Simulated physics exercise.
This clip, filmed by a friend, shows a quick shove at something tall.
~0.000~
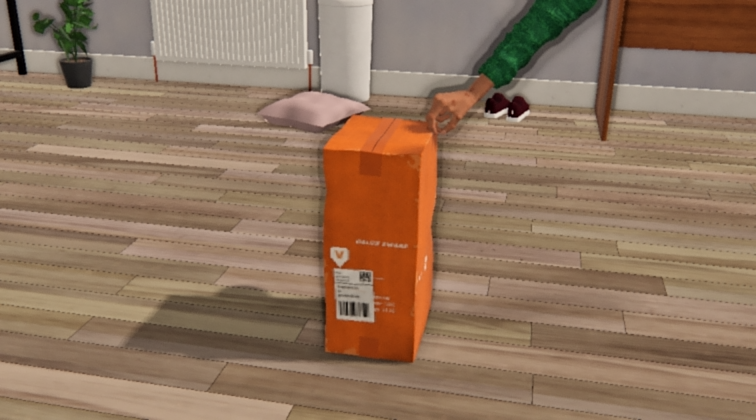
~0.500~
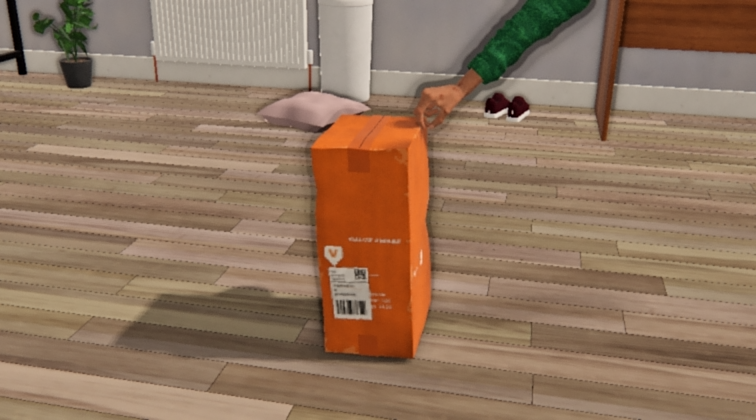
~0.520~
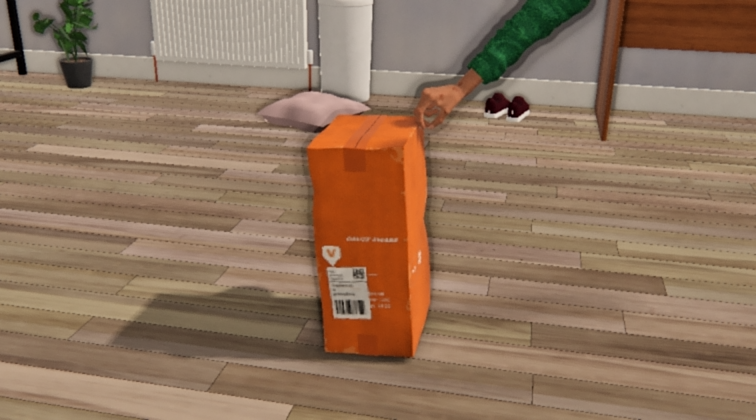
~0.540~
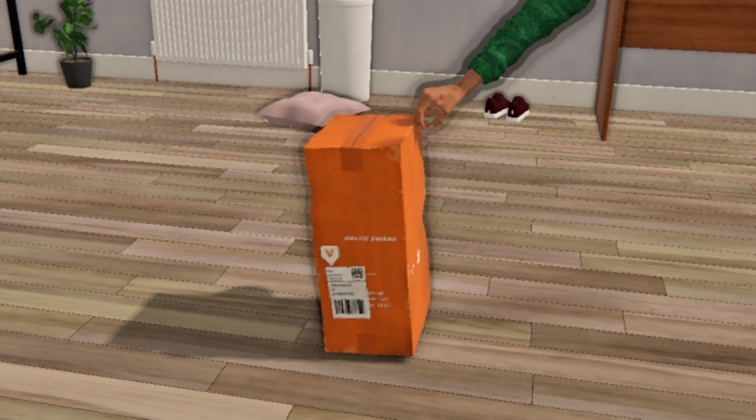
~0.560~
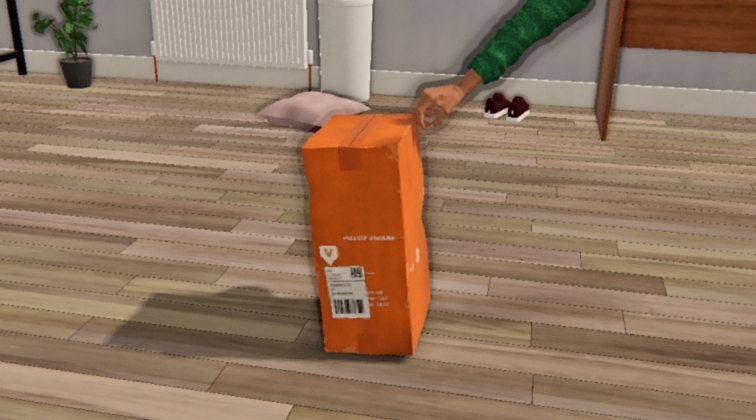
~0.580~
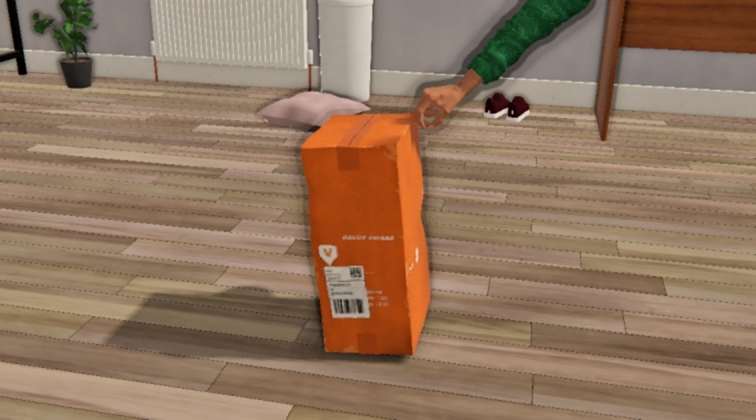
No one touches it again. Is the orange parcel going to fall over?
I think it will shrug off the push just fine.
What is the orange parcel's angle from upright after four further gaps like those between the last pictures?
It would lean something like 6° by then.
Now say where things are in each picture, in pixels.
The first frame shows orange parcel (382, 236) upright.
The second frame shows orange parcel (377, 234) 3° off upright.
The third frame shows orange parcel (375, 233) 4° off upright.
The fourth frame shows orange parcel (374, 232) 5° off upright.
The fifth frame shows orange parcel (373, 232) 5° off upright.
The sixth frame shows orange parcel (372, 232) 6° off upright.
After 0.78 s, orange parcel upright near (385, 236).
In the end (1.6 s), the orange parcel settles on its feet, near (382, 236).
